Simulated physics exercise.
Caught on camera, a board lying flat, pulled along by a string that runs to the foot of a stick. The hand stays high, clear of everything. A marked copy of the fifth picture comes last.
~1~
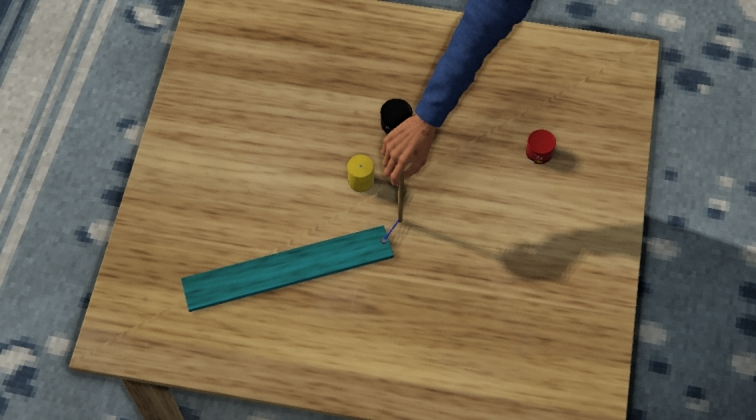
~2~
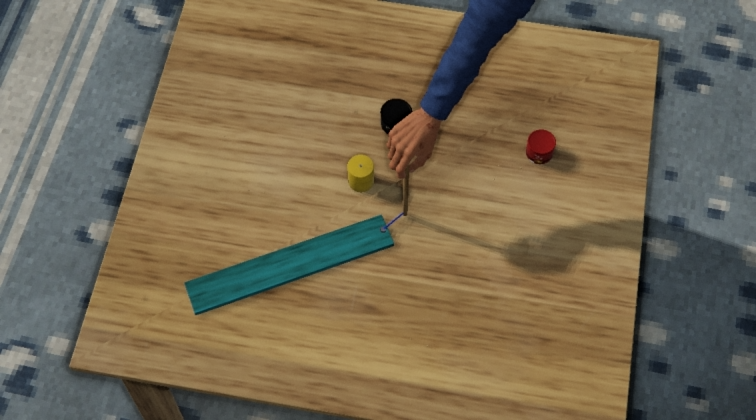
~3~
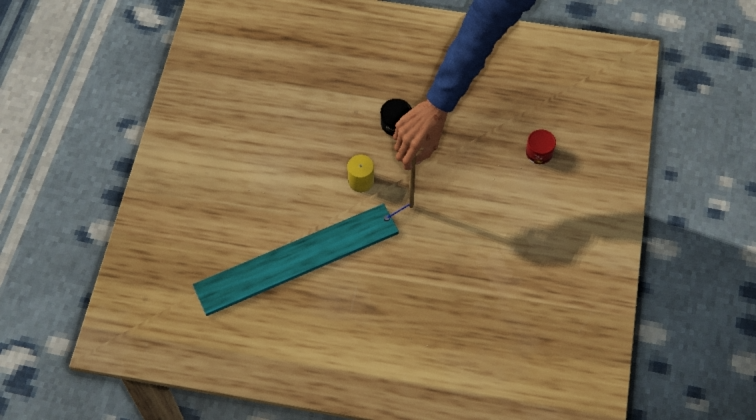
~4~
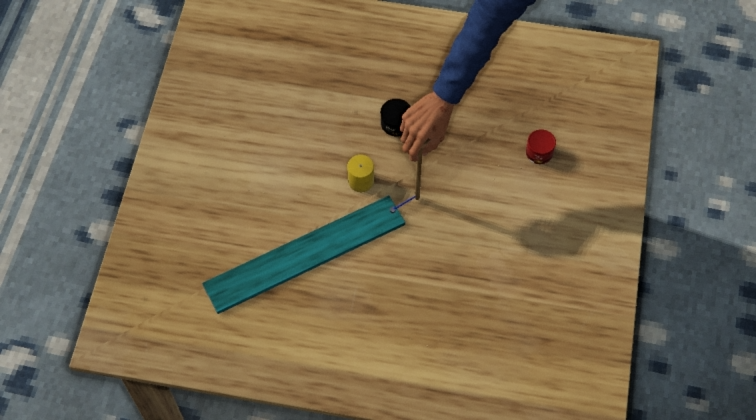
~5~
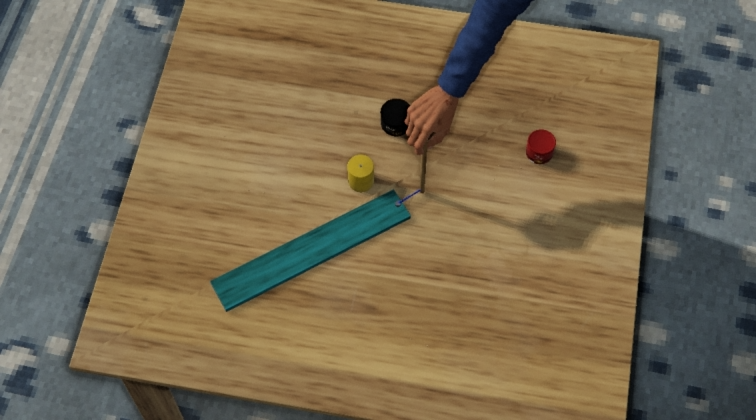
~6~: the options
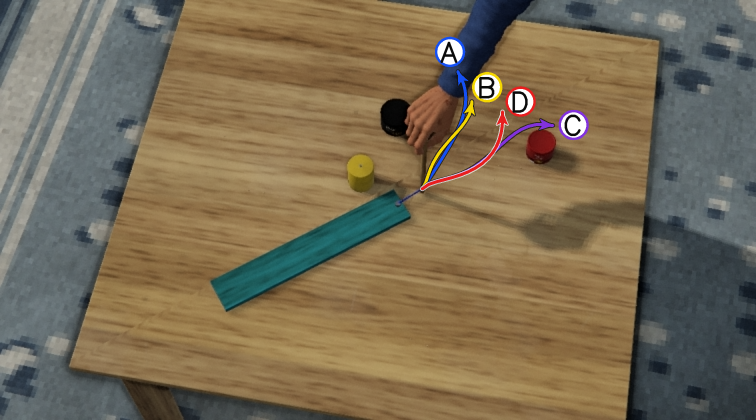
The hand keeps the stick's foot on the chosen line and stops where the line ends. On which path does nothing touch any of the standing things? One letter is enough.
Everything stays clear on D.
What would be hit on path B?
The yellow tin.
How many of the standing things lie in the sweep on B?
In all, one.
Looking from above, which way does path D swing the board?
On that path, anticlockwise.
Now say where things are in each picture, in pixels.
The first picture shows black tub (396, 118); yellow tin (361, 174); red tub (541, 147).
The second picture shows turquoise board (290, 263); yellow tin (361, 174).
The third picture shows turquoise board (297, 257); black tub (396, 118).
The fourth picture shows turquoise board (305, 252); red tub (541, 147).
The fifth picture shows turquoise board (312, 248); yellow tin (361, 174); red tub (541, 147); black tub (396, 118).
On the marked copy, A from (422, 189) via (457, 131) to (458, 72); B from (422, 189) via (447, 144) to (472, 101); C from (422, 189) via (492, 153) to (553, 126); D from (422, 189) via (482, 164) to (502, 112).
Following D. Soon after the start, foot of the stick (466, 173), middle of the board (355, 227).
Later, foot of the stick (498, 144), middle of the board (395, 205).
In the end, foot of the stick (502, 111), middle of the board (415, 185); nothing has been touched.
As for the rest, A meets the black tub and yellow tin; B meets the yellow tin; C meets the red tub.
